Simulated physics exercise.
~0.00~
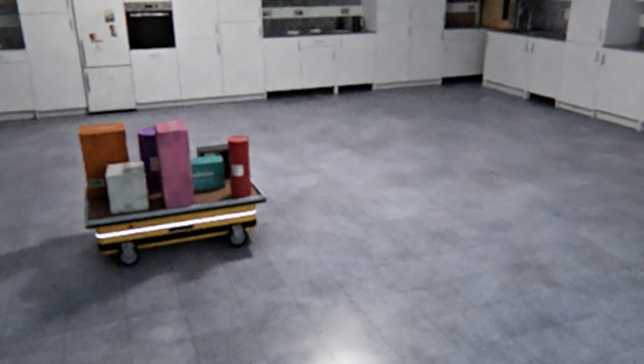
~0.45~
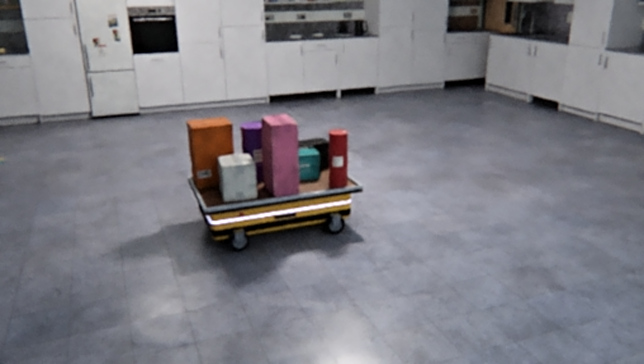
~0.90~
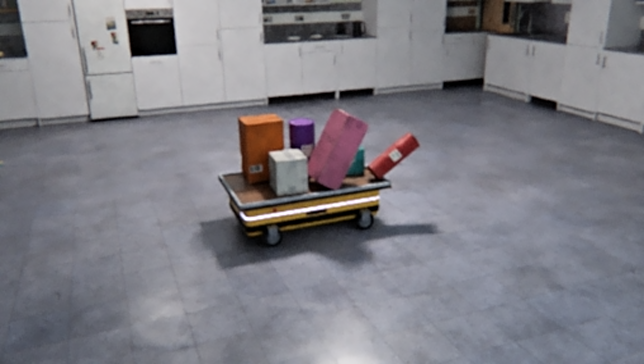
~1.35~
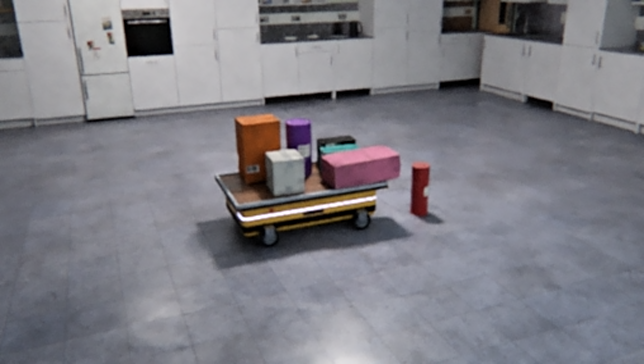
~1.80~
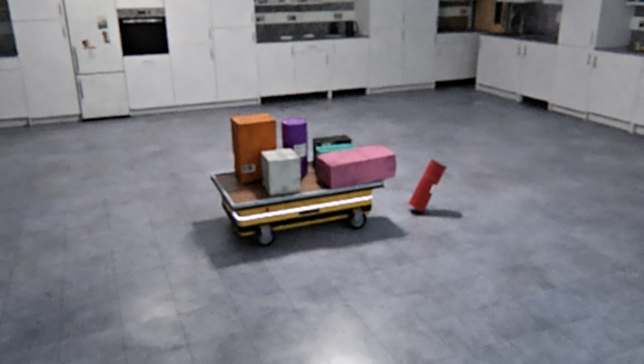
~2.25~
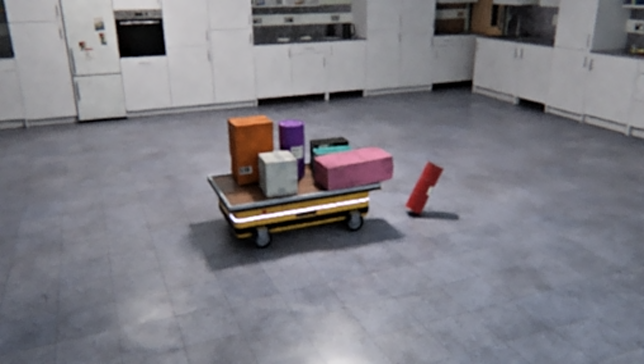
In a kitchen, a flat cart rolls right and stops, toppling its pink box aboard and tipping a red canister onto the floor.
